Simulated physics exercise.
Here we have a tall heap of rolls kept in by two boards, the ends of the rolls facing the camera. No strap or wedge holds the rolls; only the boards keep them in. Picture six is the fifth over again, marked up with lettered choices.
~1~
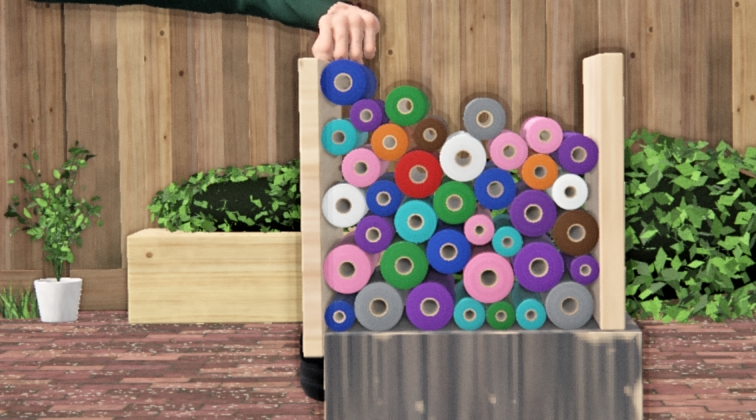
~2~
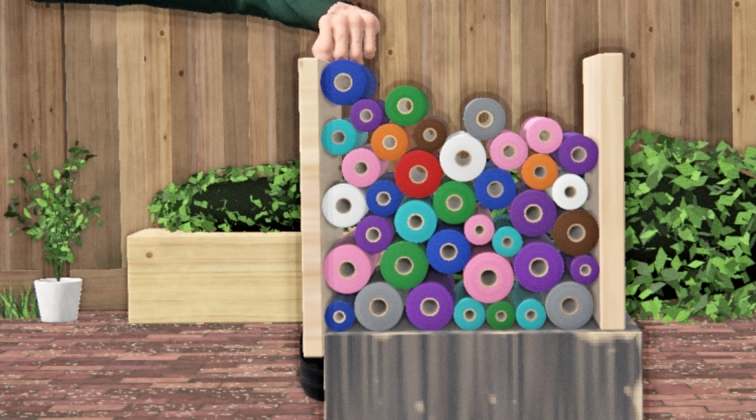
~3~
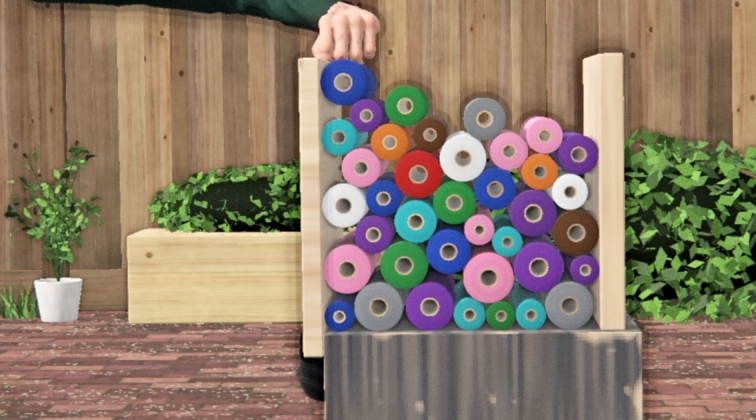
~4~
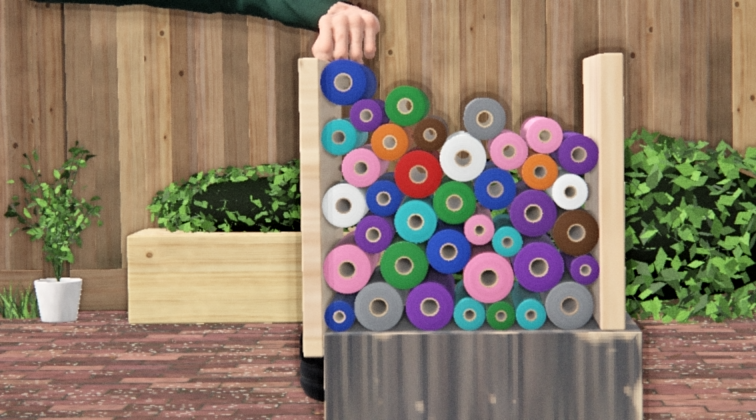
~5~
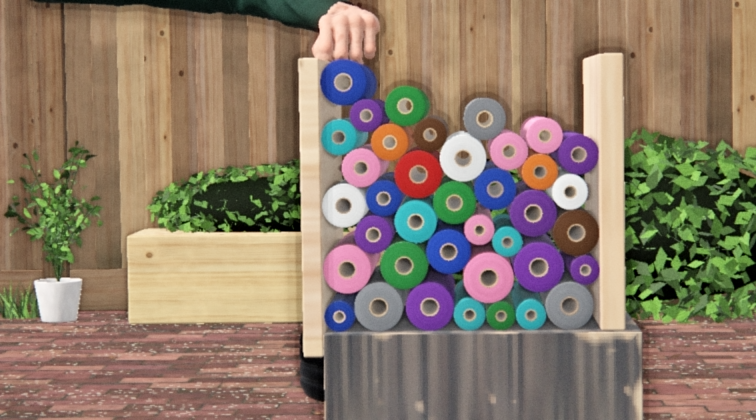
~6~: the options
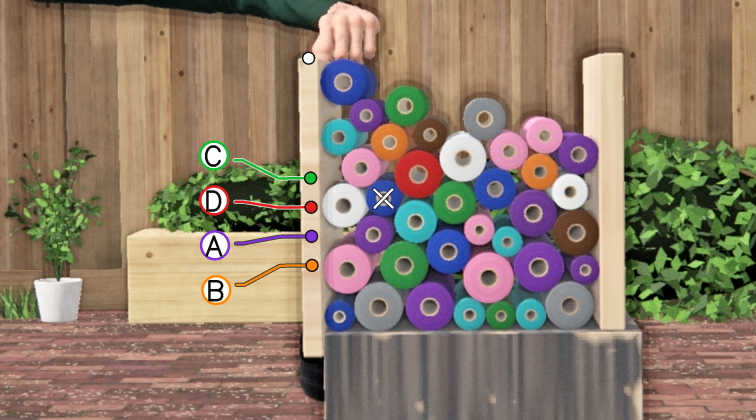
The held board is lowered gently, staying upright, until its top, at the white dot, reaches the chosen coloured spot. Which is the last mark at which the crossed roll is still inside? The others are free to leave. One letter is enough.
The answer is mark A.
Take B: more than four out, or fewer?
At B, more than four.
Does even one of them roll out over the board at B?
At B: Yes.
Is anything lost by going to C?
Yes.
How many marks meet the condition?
The number is three.
On the marked copy, A at (312, 236); B at (312, 265); C at (311, 178); D at (311, 208); the cross at (383, 198); the white dot at (309, 58).
With A. Early on, top of the board (320, 142).
Further on, top of the board (322, 234).
At the end, top of the board (322, 236), about six out over the board, the crossed one still inside.
As for the rest, B lets the crossed one out; C keeps the crossed one inside; D keeps the crossed one inside.
